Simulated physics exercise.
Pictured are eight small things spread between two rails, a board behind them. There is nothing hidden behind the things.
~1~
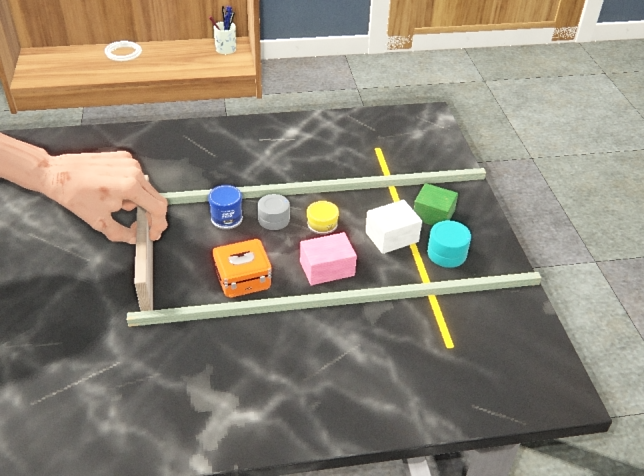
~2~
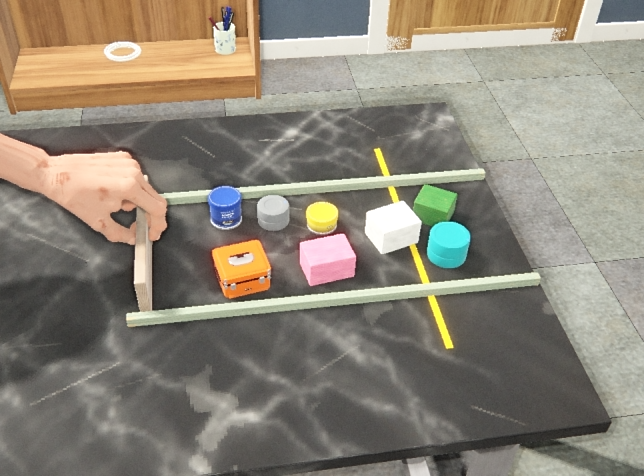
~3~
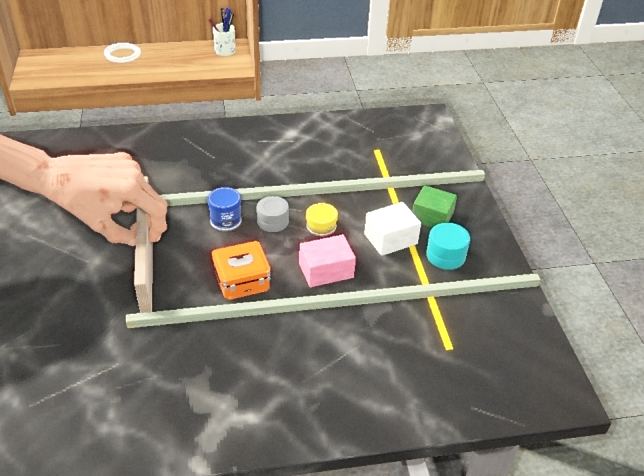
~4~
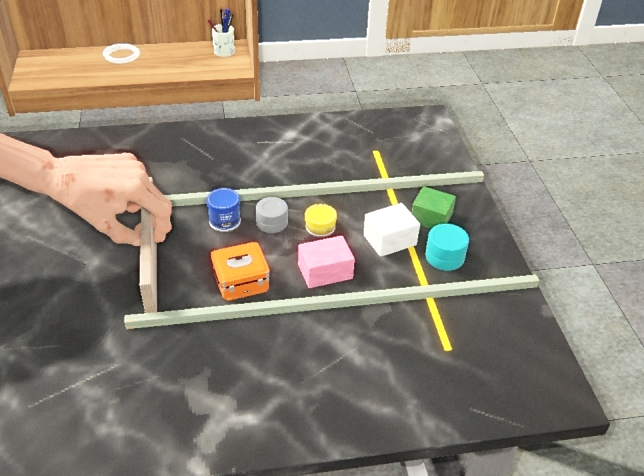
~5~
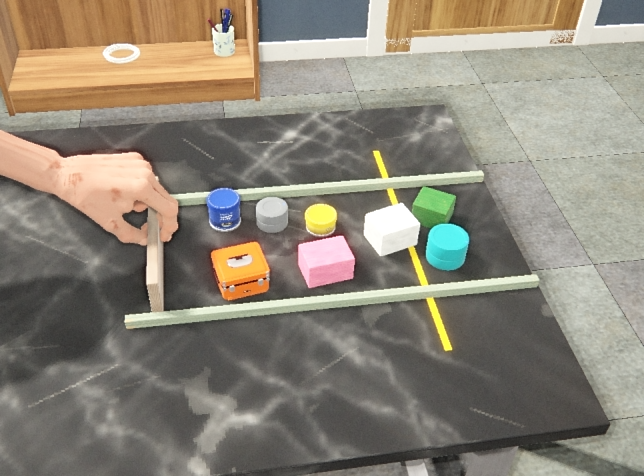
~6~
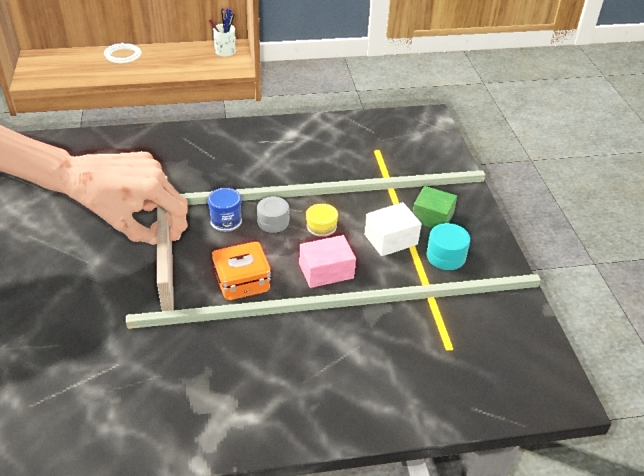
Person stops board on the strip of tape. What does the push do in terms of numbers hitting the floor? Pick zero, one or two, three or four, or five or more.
It sends zero to the floor.
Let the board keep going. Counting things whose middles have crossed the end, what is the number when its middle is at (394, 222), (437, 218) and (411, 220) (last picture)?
0; 1; 1.
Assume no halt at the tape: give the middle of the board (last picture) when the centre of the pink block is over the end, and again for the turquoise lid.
The middle is at (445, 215) when it's the pink block, and at (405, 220) when it's the turquoise lid.
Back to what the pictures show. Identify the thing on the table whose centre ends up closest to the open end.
The turquoise lid.
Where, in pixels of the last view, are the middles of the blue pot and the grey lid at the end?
You'll find the blue pot at roughly (410, 186) and the grey lid at roughly (419, 209).
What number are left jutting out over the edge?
The overhang total is 1.
Soon after, none off yet; green block at rest near (434, 209); turquoise lid at rest near (448, 247); white block at rest near (392, 229).
Then, none off yet; green block moving near (435, 204); turquoise lid moving near (453, 247); white block moved about its own width near (419, 225).
At rest, the number that fall off is zero.
